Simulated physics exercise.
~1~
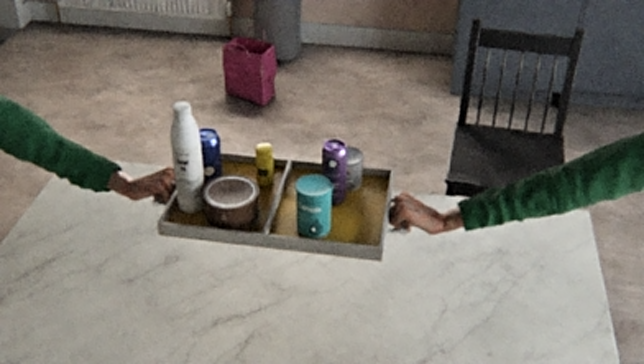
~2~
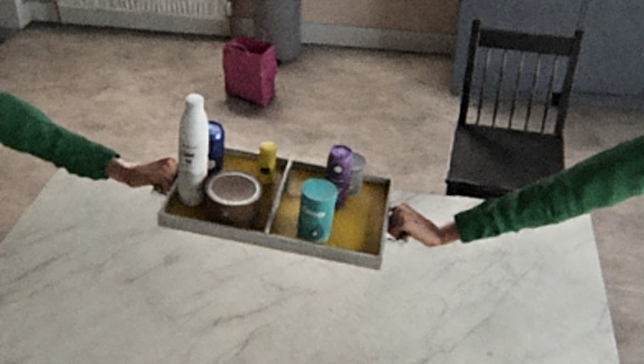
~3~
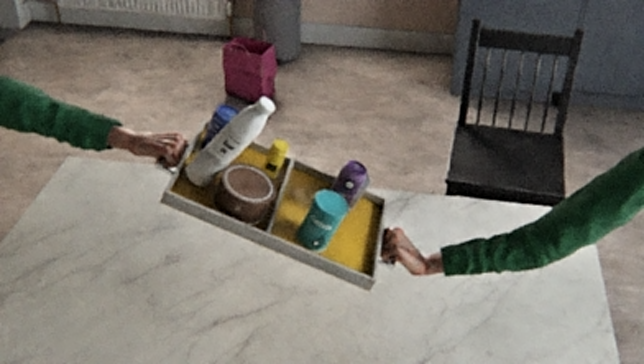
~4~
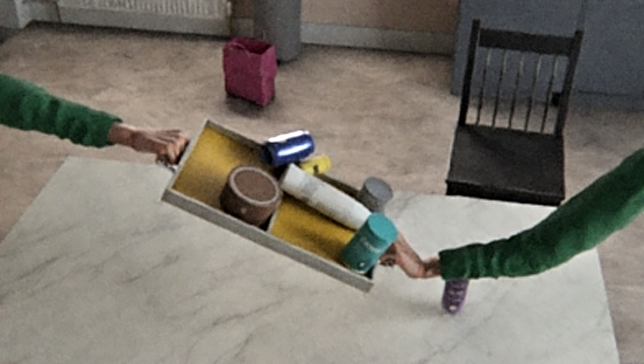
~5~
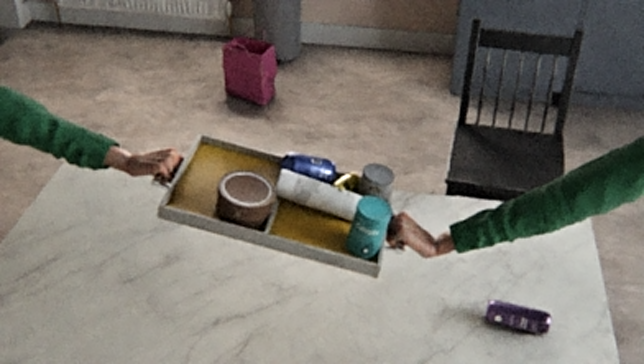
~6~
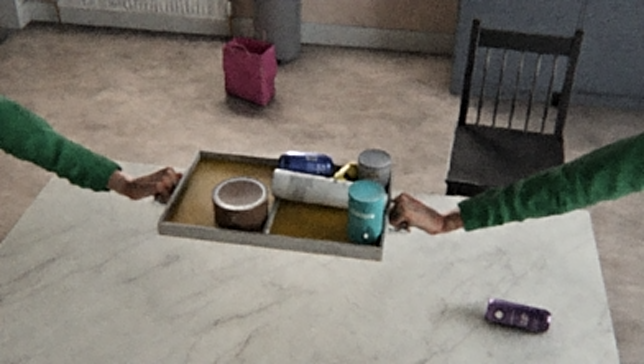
Two hands in green sleeves hold a shallow, divided tray over a white marbled table, seen from above, with a dark chair and a pink bag on the floor behind. It carries a tall white bottle, a blue can, a yellow shaker and a brown tub at left, and a turquoise tin, purple can and grey tin at right. The hands tip the right edge down steeply, and the bottle, blue can and shaker topple and slide right. The purple can drops onto the table. Levelled again, the tray keeps the rest, the turquoise tin upright and the tub in place.
